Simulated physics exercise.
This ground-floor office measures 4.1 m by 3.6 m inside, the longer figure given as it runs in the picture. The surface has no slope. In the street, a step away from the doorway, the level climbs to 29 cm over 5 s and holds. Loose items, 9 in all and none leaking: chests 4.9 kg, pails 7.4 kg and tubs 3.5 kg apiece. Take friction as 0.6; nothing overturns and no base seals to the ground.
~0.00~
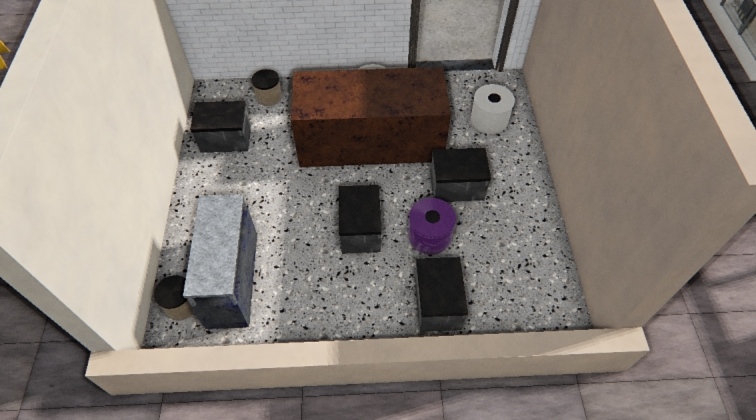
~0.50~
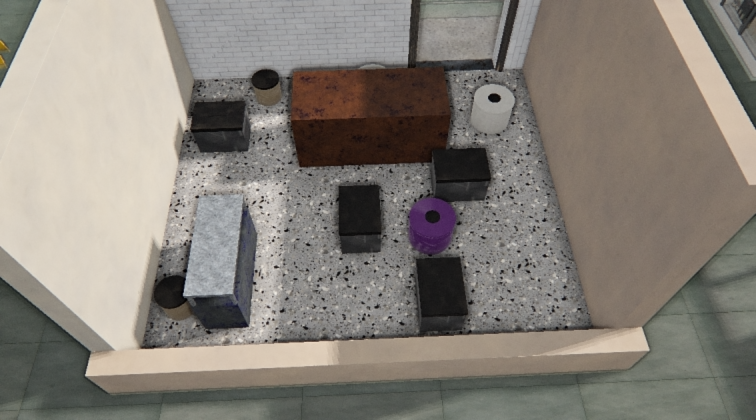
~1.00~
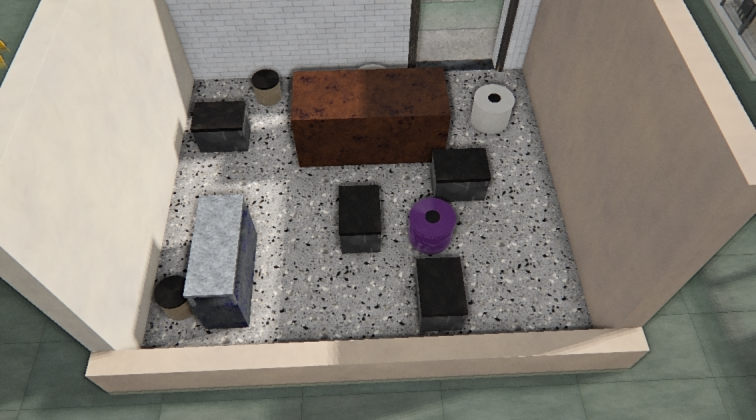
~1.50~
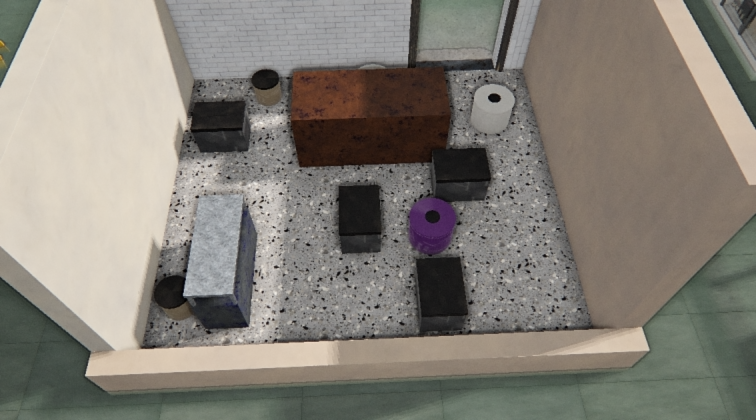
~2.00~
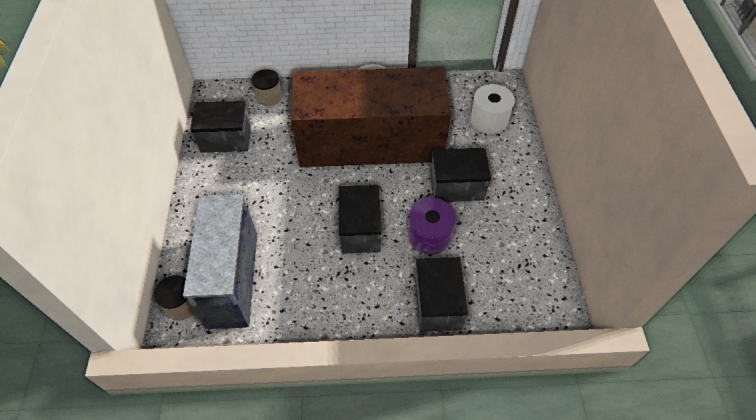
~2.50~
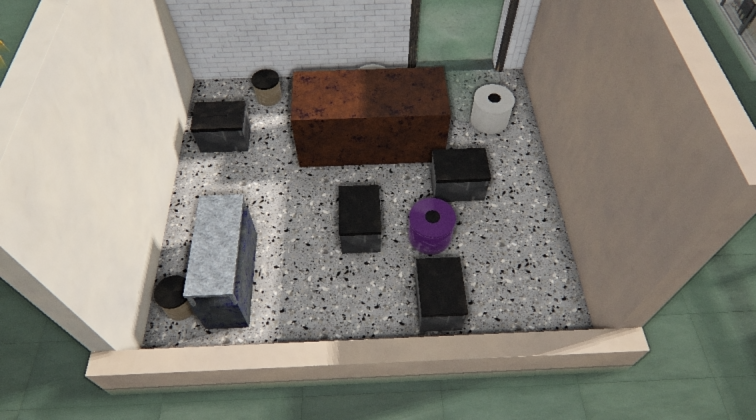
Greenish water spread over the grey paving outside the small walled office and grew a deeper green, while the purple tub, the dark boxes and everything else inside stayed where they were.
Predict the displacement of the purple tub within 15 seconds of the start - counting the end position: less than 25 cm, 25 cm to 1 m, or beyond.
The purple tub ends far away.
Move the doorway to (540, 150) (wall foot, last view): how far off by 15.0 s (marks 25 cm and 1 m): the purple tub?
Then the purple tub gets carried off.
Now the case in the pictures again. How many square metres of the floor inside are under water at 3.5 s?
Some 2.5 m2.
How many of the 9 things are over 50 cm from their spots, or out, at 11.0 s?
By then 9.
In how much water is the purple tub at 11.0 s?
Roughly 14 cm.
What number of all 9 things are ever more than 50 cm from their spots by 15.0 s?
9 of them.
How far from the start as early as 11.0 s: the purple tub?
About 250 cm.
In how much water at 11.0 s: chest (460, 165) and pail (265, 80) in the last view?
Roughly 7 and 18 cm.
After 3.5 s the purple tub is near (433, 217), 0.0 m from its start, aground; 0 afloat.
After 6.8 s the purple tub is near (341, 258), 1.0 m from its start, aground; 4 afloat.
After 11.0 s the purple tub is near (256, 73), 2.7 m from its start, afloat; 9 afloat.
After 15.0 s the purple tub is near (272, 80), 2.4 m from its start, afloat; 9 afloat.
